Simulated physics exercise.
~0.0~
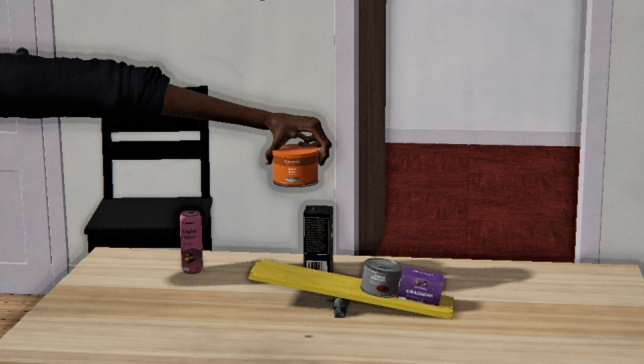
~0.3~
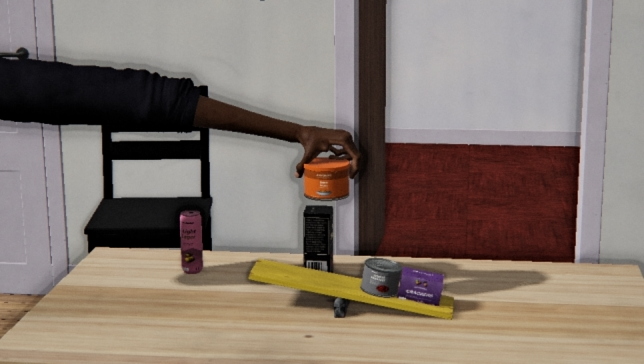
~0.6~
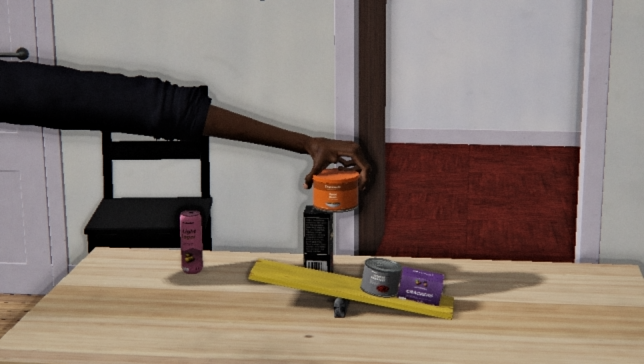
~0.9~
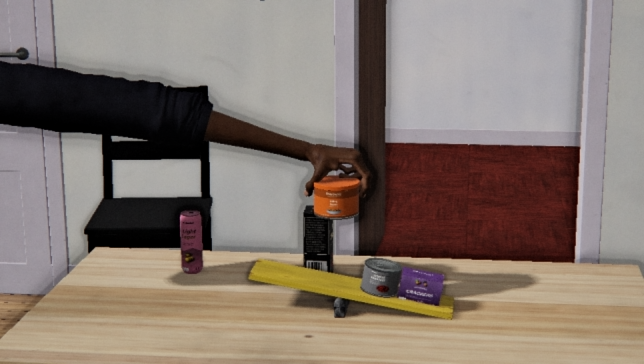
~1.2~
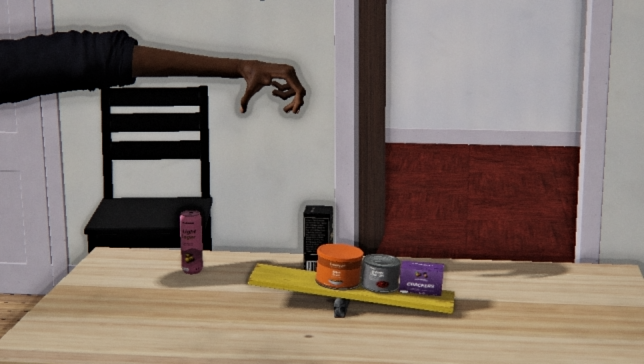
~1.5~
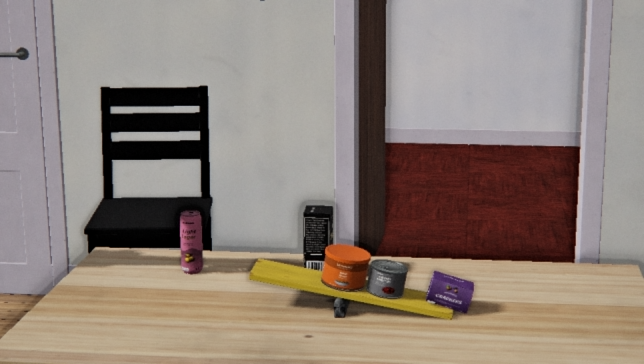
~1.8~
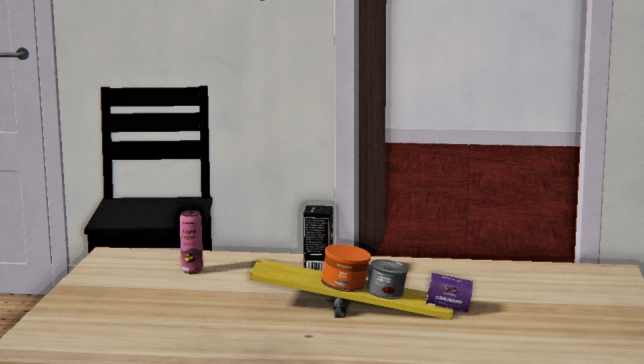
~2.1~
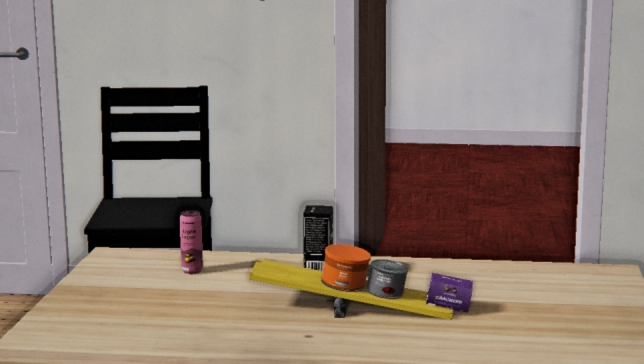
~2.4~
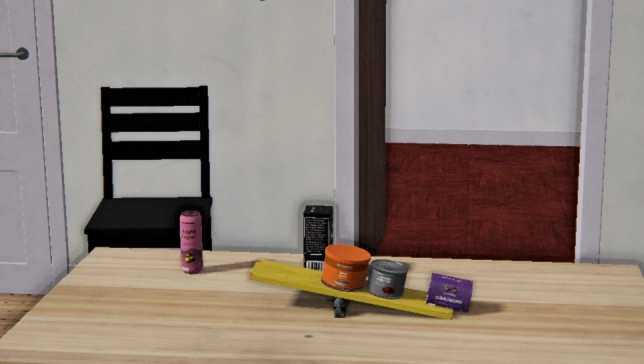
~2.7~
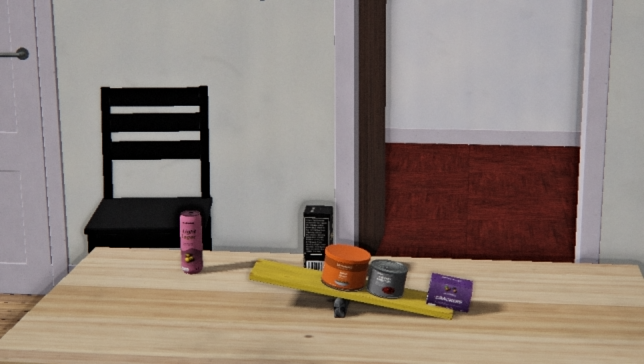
On a wooden table, a hand carries an orange tub over a tilted yellow plank holding a grey tin and a purple packet, then releases it and withdraws. The tub lands beside the tin, the packet shifts right, and the plank rests with its right end still low.
